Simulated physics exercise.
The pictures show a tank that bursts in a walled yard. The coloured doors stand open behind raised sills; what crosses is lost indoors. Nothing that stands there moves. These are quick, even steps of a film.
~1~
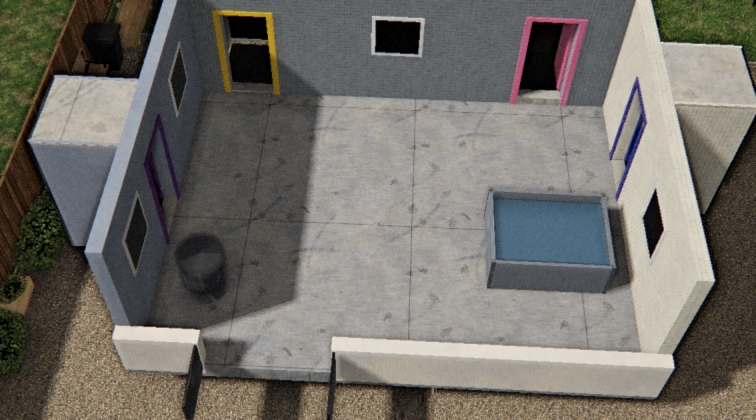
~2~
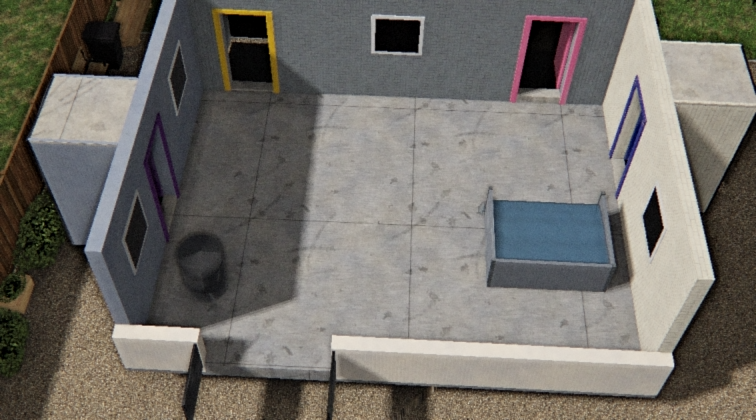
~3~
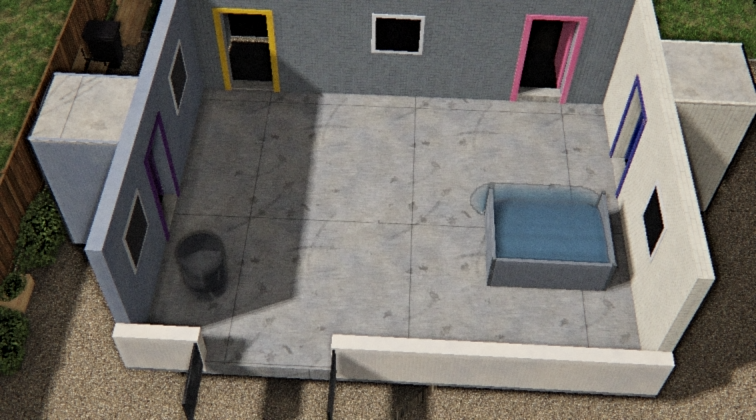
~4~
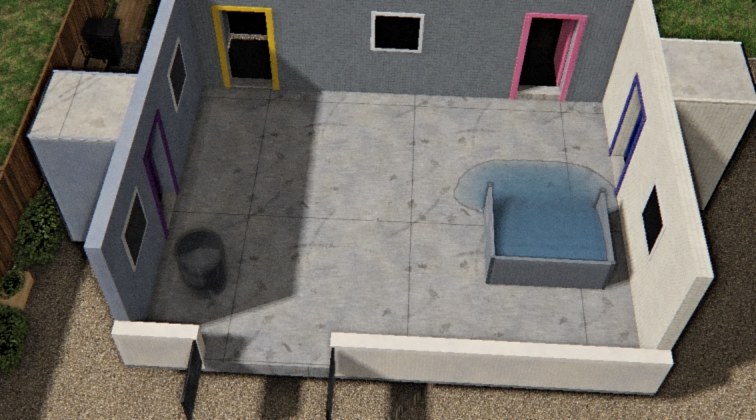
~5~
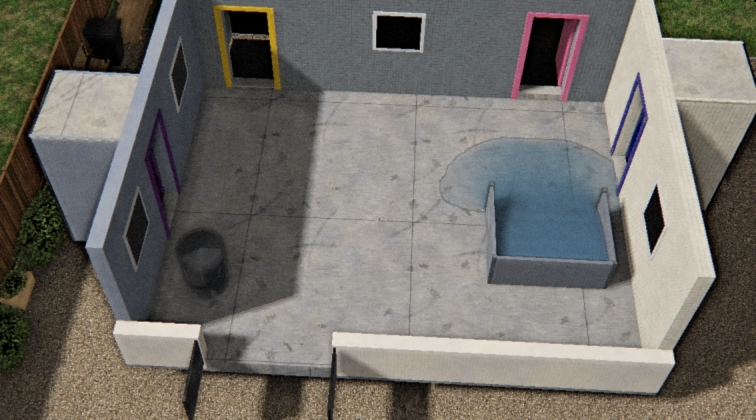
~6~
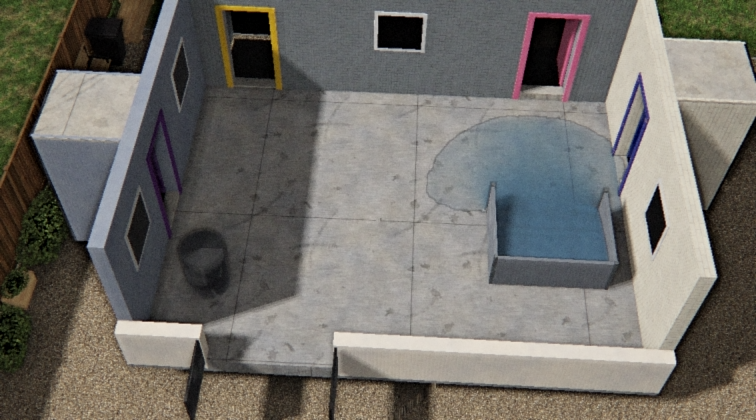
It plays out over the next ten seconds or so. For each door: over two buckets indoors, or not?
The yellow door takes more than that; the purple door stays under that; the pink door takes more than that; the blue door takes more than that.
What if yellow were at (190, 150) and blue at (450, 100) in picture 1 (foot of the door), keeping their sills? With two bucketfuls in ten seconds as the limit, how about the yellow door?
My reading: Yellow door passes that mark.
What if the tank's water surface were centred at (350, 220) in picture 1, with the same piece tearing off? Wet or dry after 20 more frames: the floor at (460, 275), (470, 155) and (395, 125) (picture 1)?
As listed: No water, flooded, wet.
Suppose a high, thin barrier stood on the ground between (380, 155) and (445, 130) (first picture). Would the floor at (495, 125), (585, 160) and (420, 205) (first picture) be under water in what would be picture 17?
As listed: Awash, wet, free of water.
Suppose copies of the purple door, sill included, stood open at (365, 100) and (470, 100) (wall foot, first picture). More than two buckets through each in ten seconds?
One after the other: Holds, takes more.
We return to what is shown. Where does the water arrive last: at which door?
That is the purple one.
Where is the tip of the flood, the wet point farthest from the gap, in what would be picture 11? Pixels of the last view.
Roughly at (423, 95).
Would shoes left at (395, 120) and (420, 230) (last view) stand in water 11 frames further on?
One after the other: Flooded, clear.
A moment on, water covers 25 % of the floor; the yellow door not reached, the purple door not reached, the pink door over two buckets in, the blue door under two buckets in.
Next, water covers 25 % of the floor; the yellow door not reached, the purple door not reached, the pink door far over two buckets in, the blue door over two buckets in.
Then, water covers 40 % of the floor; the yellow door wet at the sill, nothing in, the purple door not reached, the pink door far over two buckets in, the blue door over two buckets in.
Later, water covers 65 % of the floor; the yellow door wet at the sill, nothing in, the purple door wet at the sill, nothing in, the pink door far over two buckets in, the blue door far over two buckets in.
In the end, water covers 80 % of the floor; the yellow door over two buckets in, the purple door wet at the sill, nothing in, the pink door far over two buckets in, the blue door far over two buckets in.
